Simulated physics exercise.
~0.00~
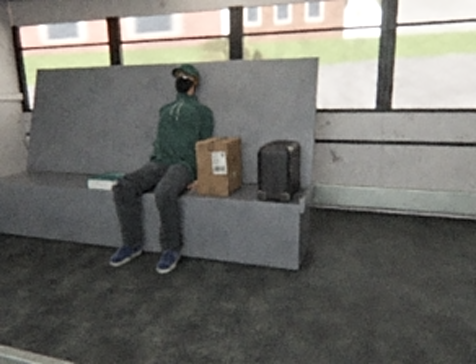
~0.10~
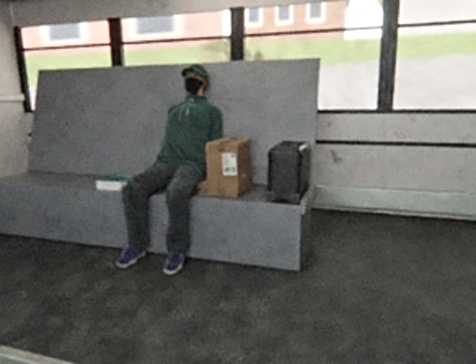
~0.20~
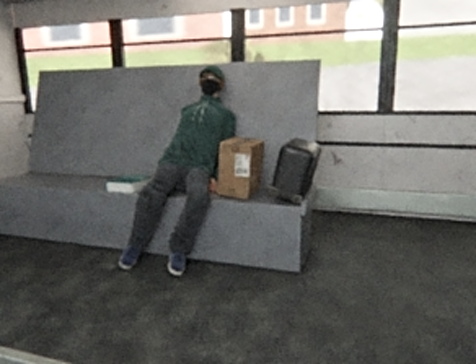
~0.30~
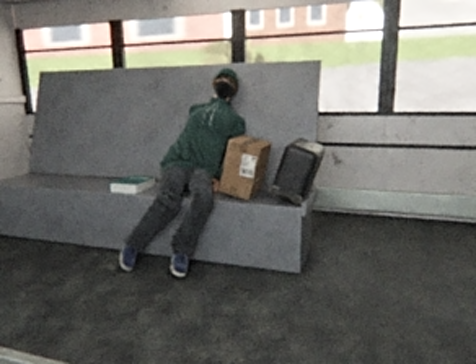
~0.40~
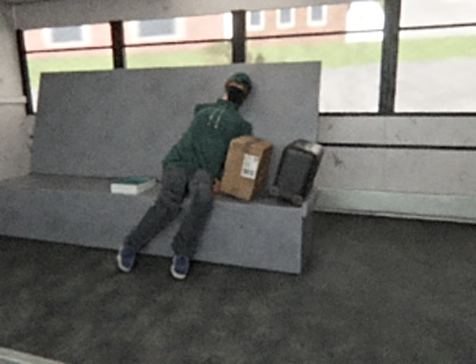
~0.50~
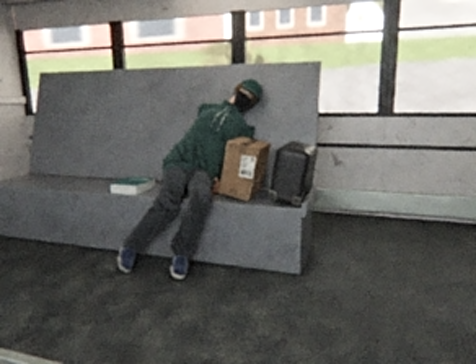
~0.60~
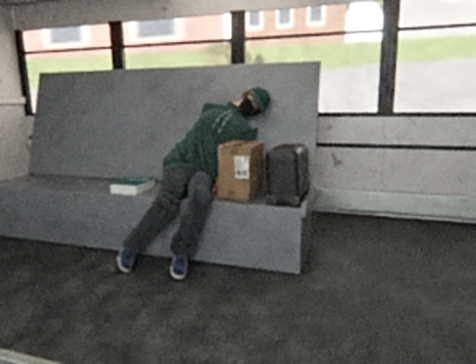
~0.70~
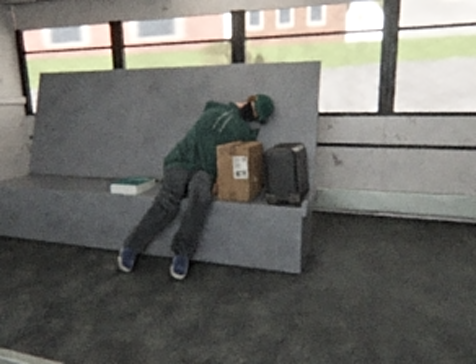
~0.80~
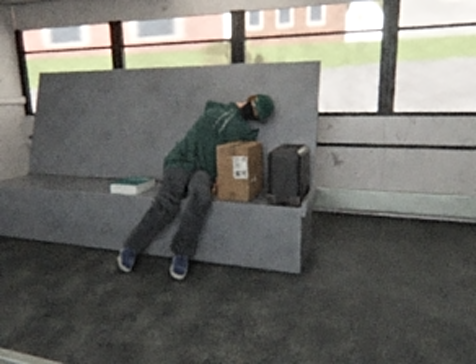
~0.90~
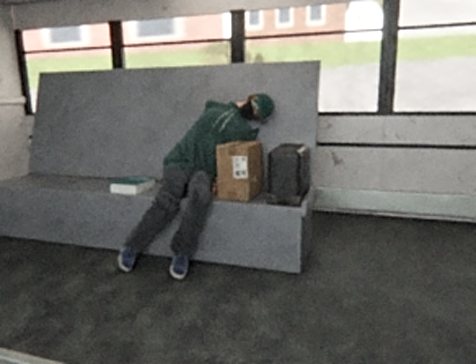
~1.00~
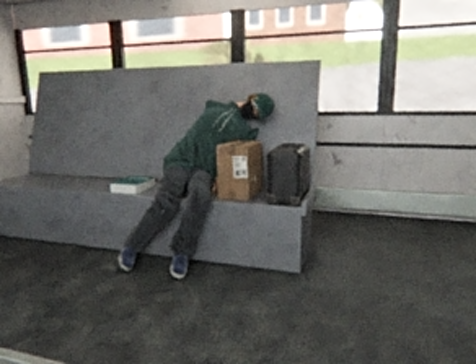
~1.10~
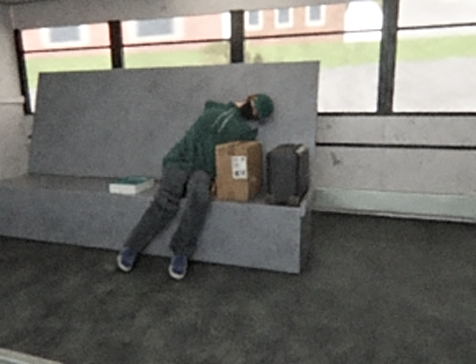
A seated passenger in a green top and cap slides slightly right along a grey bench with a brown box, a black case and a teal item, then slumps right over the box as box and case tilt and settle upright, all remaining on the bench.
